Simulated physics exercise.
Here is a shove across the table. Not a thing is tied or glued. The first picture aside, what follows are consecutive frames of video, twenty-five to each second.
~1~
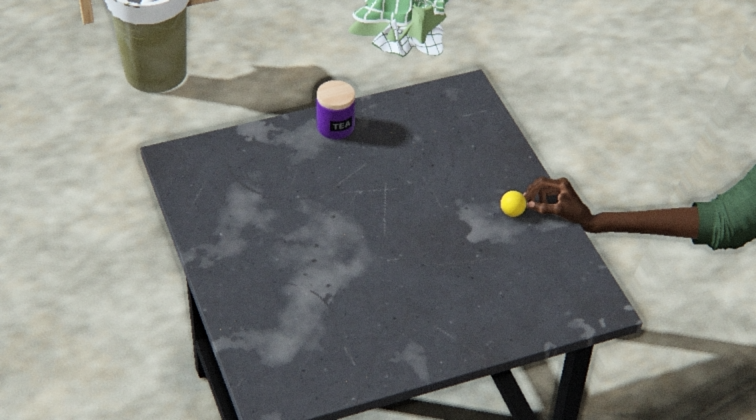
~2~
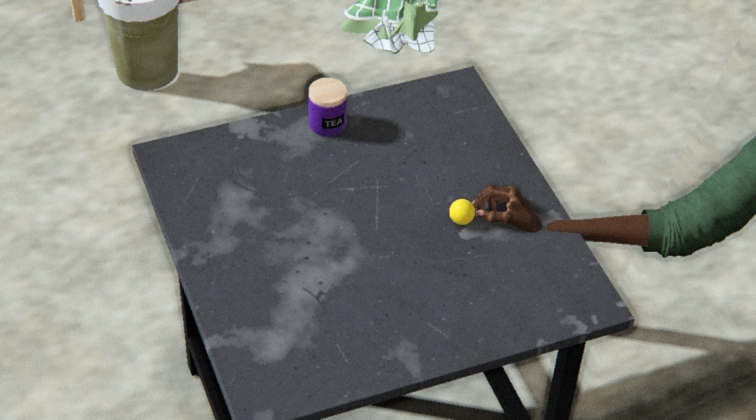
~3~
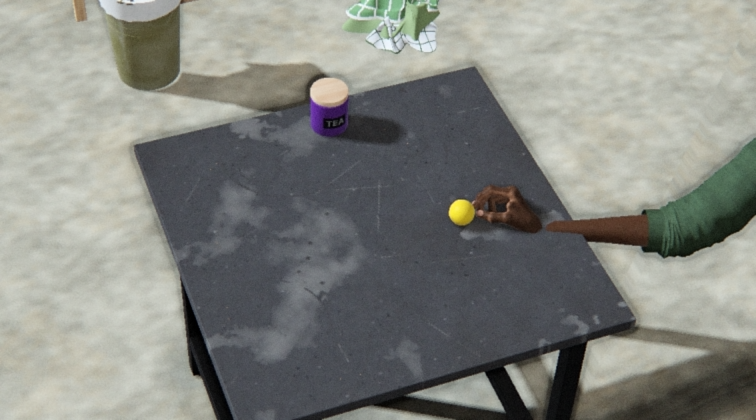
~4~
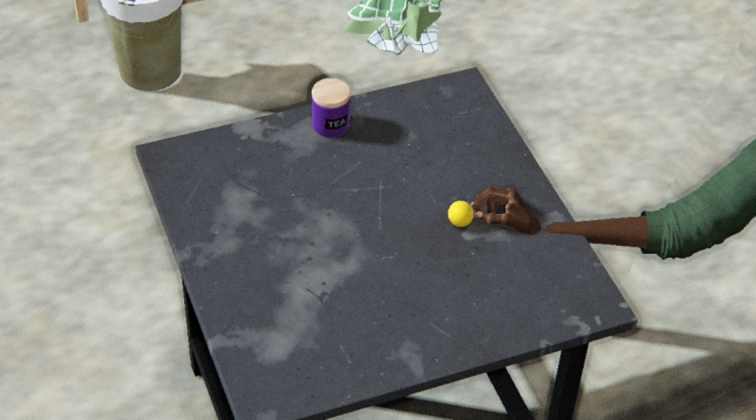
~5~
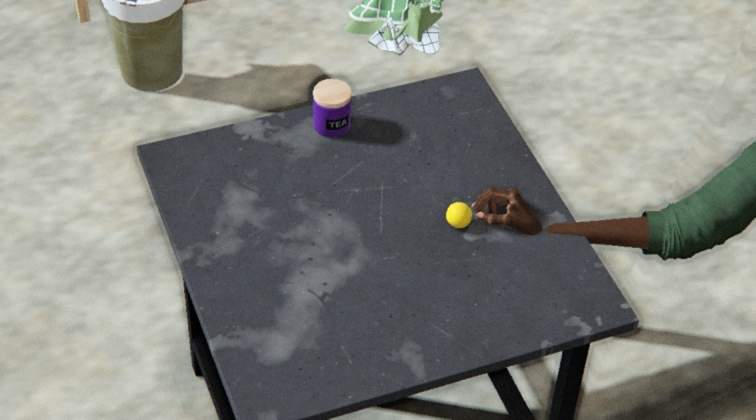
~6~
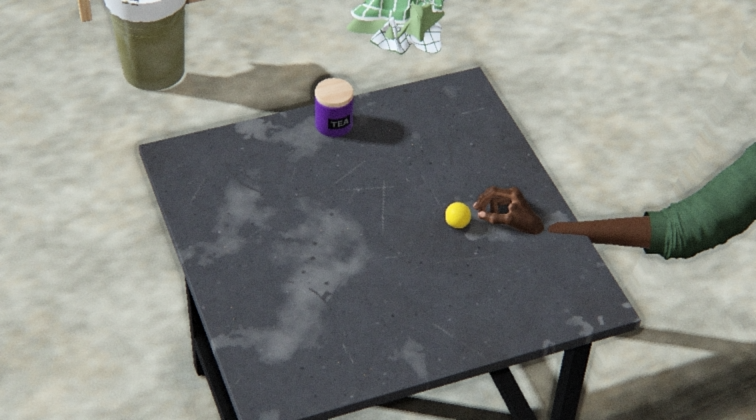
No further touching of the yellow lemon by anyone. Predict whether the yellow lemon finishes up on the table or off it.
It ends on the tabletop.
Then, 0.20 s past the last view, yellow lemon displaced about its own width near (446, 219).
Then, 0.60 s past the last view, yellow lemon displaced about its own width near (428, 223).
Finally, moved from the start, yellow lemon. Final places as the last picture's camera would see them, yellow lemon near (421, 225).
